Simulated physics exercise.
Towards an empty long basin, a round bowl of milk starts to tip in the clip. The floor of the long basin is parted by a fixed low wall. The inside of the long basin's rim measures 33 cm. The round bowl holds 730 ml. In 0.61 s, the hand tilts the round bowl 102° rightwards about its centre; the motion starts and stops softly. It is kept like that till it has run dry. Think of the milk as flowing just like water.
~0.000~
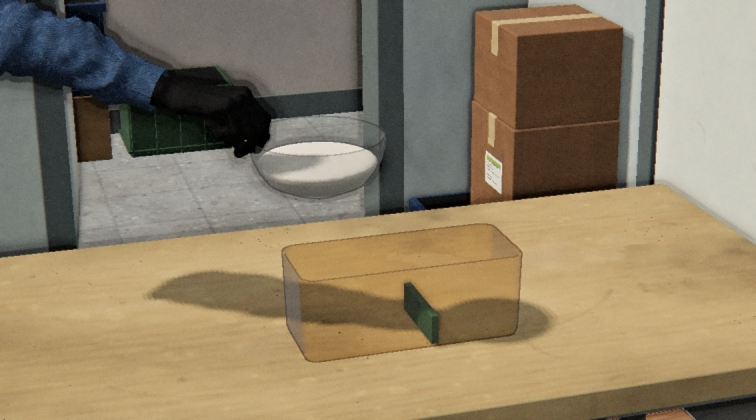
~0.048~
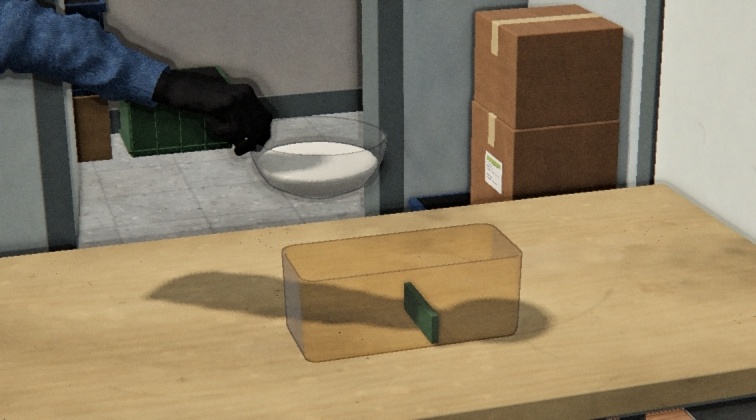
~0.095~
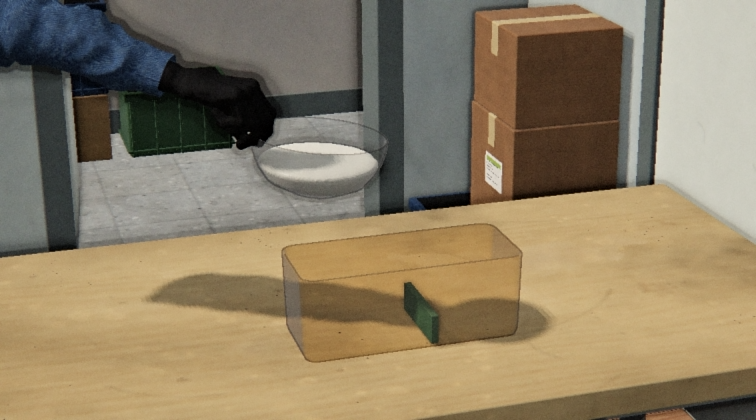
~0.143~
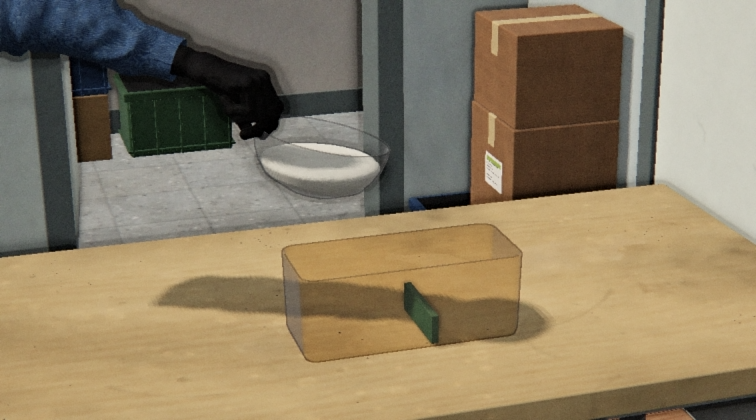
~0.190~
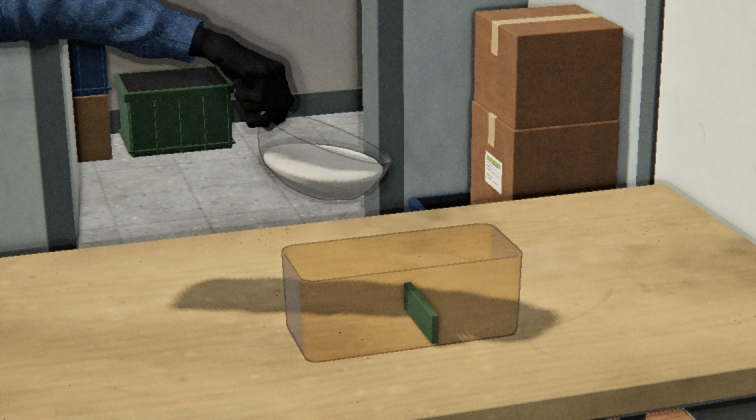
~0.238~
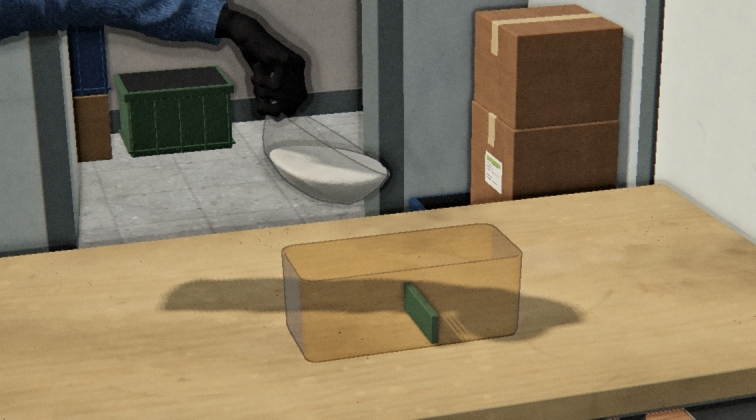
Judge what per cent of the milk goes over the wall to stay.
27 percent, roughly.
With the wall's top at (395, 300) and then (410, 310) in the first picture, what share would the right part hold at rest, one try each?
60 per cent first, 45 per cent second.
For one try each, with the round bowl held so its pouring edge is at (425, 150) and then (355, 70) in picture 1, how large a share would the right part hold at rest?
Try 1: 60 %; try 2: 15 %.
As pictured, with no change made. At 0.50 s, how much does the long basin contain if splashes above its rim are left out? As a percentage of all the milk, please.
I'd estimate some 44 percent of the liquid.
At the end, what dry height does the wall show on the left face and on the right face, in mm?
It's around 26 mm on the left side and around 34 mm on the right side.
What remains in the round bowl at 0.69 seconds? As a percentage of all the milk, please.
0 %.
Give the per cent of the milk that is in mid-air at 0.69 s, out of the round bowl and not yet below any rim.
Close to 5 %.
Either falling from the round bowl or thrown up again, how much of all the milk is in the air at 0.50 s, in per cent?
I'd say close to 46 per cent.
After 0.50 s the tilt is 94° and 11 per cent is still to pour, 28 is left of the wall and 15 right of it.
After 0.69 s the tilt is 102° and 0 per cent is still to pour, 67 is left of the wall and 27 right of it.
After 0.89 s the tilt is 102° and 0 per cent is still to pour, 67 is left of the wall and 27 right of it.
After 1.11 s the tilt is 102° and 0 per cent is still to pour, 67 is left of the wall and 27 right of it.
In the end 67 per cent lies left of the wall, 27 right of it and 6 outside.
